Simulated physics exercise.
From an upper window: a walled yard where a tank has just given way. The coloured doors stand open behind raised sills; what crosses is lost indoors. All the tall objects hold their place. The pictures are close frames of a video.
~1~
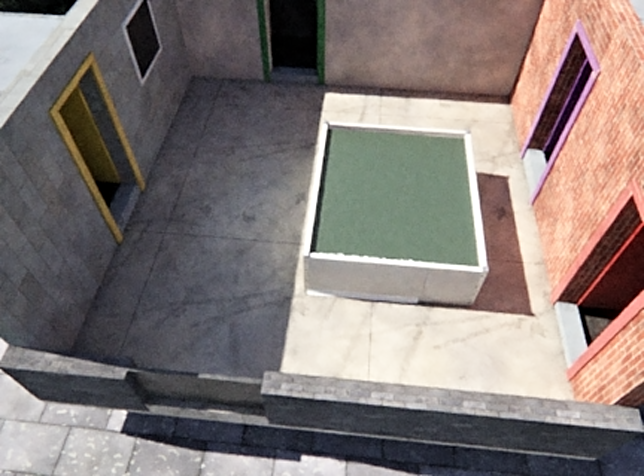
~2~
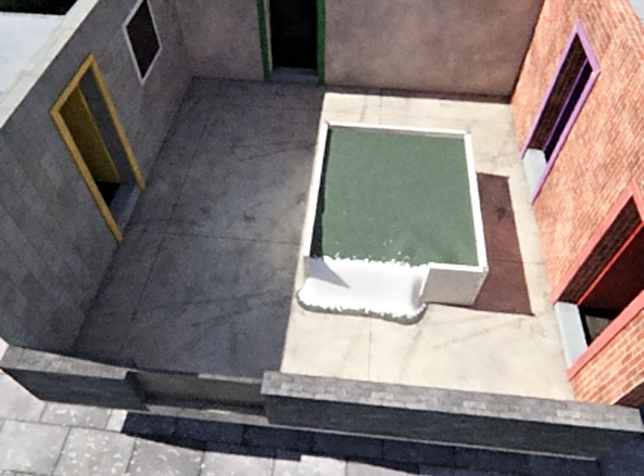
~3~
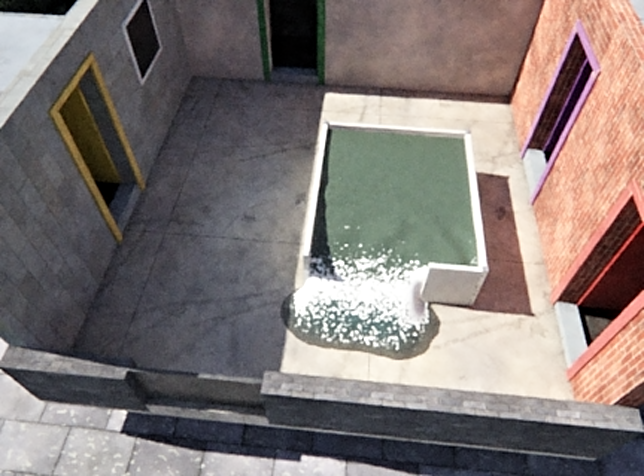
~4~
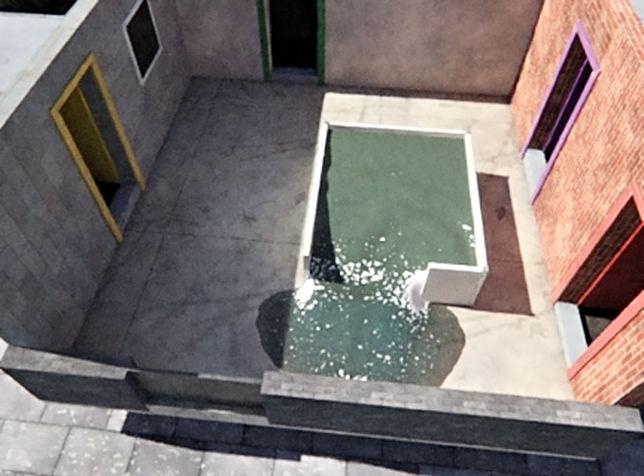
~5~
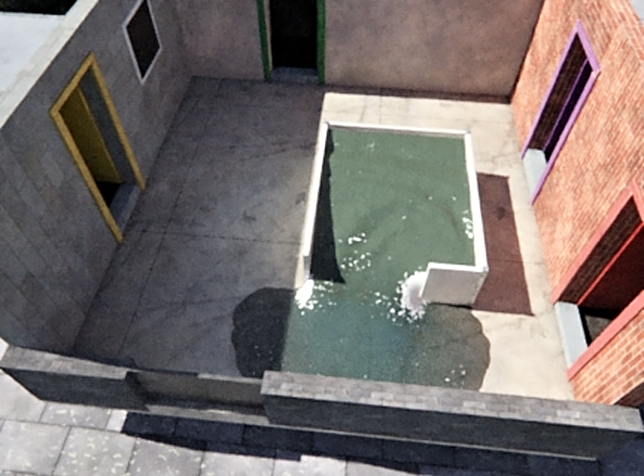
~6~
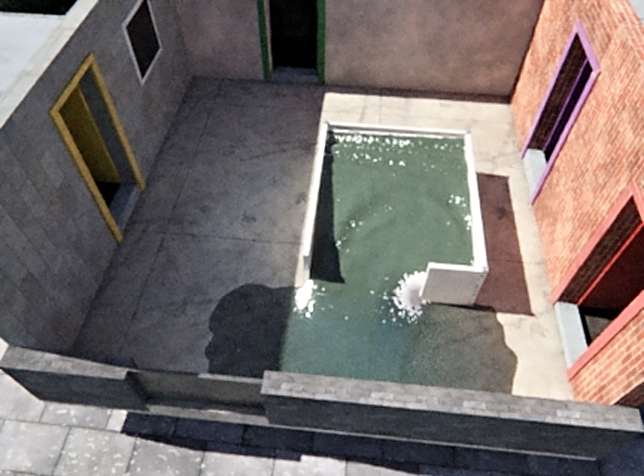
Water burst through the front wall of a white-edged tank in a walled yard, foaming onto the paving, then spread toward the low front wall and out to both sides past open coloured doors.
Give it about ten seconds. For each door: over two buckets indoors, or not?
The red door floods; the yellow door holds within the limit; the green door holds within the limit; the purple door holds within the limit.
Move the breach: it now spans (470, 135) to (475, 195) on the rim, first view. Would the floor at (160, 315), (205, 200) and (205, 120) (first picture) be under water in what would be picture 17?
As listed: Not flooded, dry, not flooded.
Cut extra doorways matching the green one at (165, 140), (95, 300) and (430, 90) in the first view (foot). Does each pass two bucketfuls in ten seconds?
One after the other: Stays under, is over, takes less.
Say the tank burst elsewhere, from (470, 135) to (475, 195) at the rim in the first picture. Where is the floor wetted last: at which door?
That is the yellow one.
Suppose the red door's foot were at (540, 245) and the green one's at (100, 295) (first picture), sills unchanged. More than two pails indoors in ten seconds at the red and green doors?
My reading: Red door stays under; green door passes that mark.
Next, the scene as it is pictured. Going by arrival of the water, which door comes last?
I say the green-painted one.
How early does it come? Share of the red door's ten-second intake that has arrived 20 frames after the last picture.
Close to 50 %.
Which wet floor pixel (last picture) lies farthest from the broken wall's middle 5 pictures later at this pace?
Around (76, 376).
A moment on, water covers 20 % of the floor; the red door not reached, the yellow door not reached, the green door not reached, the purple door not reached.
Next, water covers 30 % of the floor; the red door under two buckets in, the yellow door not reached, the green door not reached, the purple door not reached.
Then, water covers 60 % of the floor; the red door far over two buckets in, the yellow door wet at the sill, nothing in, the green door not reached, the purple door wet at the sill, nothing in.
Later, water covers 95 % of the floor; the red door far over two buckets in, the yellow door wet at the sill, nothing in, the green door wet at the sill, nothing in, the purple door wet at the sill, nothing in.
In the end, water covers 95 % of the floor; the red door far over two buckets in, the yellow door wet at the sill, nothing in, the green door under two buckets in, the purple door wet at the sill, nothing in.
